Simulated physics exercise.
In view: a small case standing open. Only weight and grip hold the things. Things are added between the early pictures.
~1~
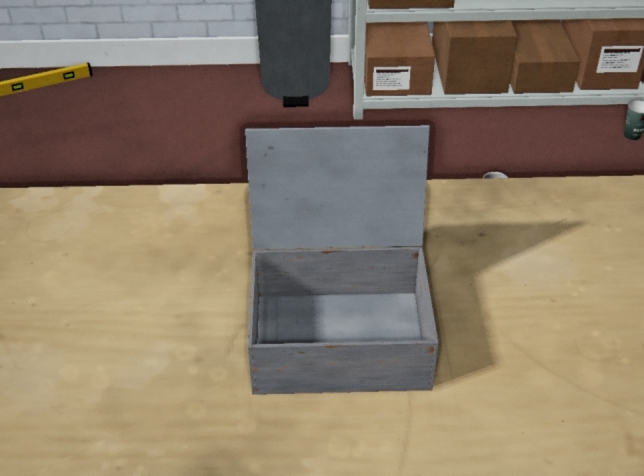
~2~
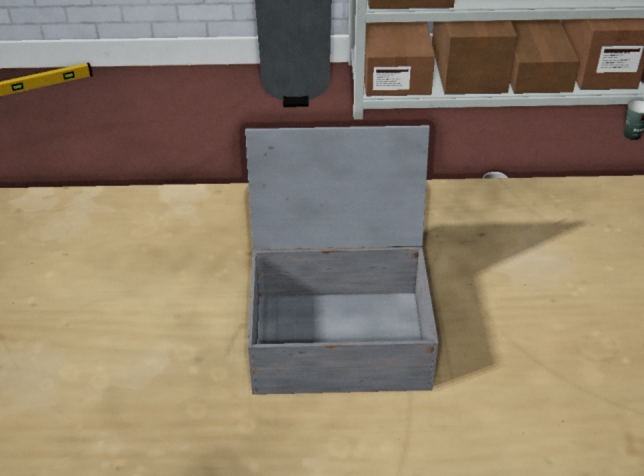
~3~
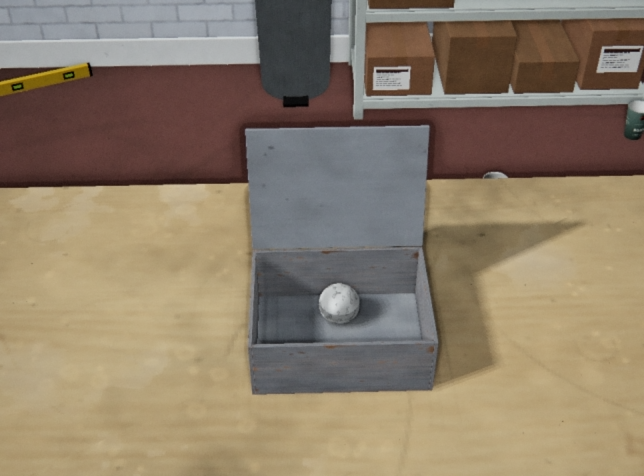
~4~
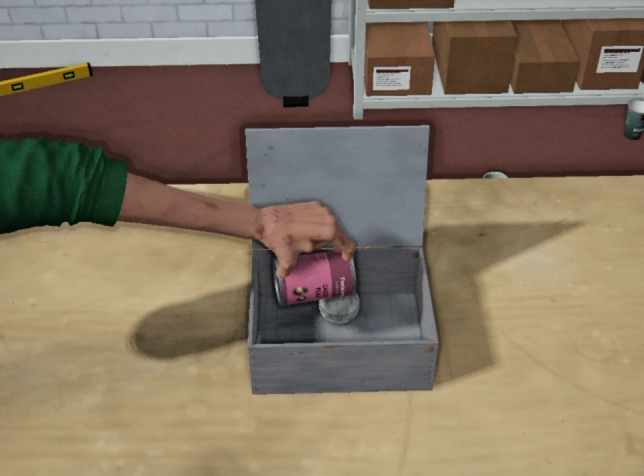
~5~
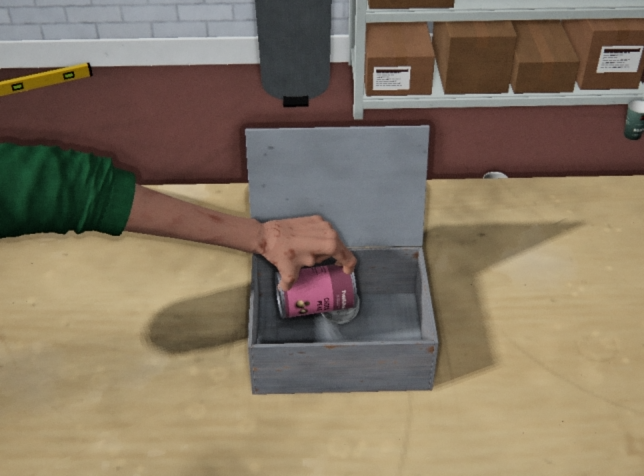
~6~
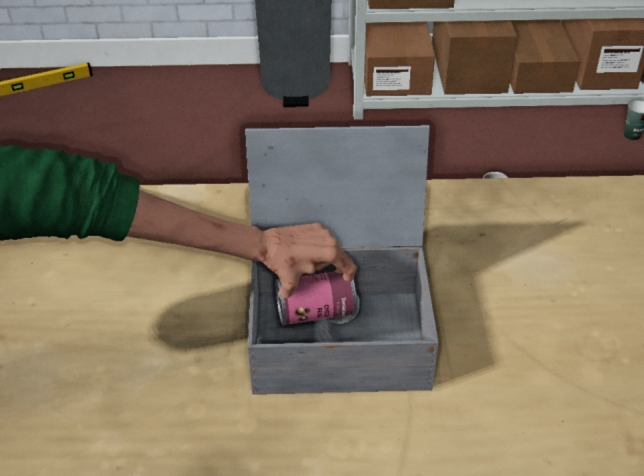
A hand in a green sleeve lowering a pink tin into an open grey case where a white ball has appeared.
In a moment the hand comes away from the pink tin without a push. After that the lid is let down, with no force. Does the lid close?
The lid shuts flat.
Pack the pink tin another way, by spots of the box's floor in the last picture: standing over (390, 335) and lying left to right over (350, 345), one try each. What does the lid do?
In the first case it will not close; in the second case it sits on the rim.
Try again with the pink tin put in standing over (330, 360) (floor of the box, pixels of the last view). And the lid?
Then it is held up.
Then, 0.40 s later than the last frame, pink tin moved about its own width near (336, 341); white ball moved a little.
Then, 1.30 s later than the last frame, lid 78° above the rim; pink tin moved about its own width near (335, 349); white ball moved about its own width.
Then, 1.80 s later than the last frame, lid 47° above the rim; pink tin moved about its own width near (335, 348); white ball moved about its own width.
Then, 2.20 s later than the last frame, lid 16° above the rim; pink tin moved about its own width near (335, 349); white ball moved about its own width.
When it is over, lid shut; moved from the start, white ball and pink tin. End places, in pixels of the last picture, pink tin near (335, 349).
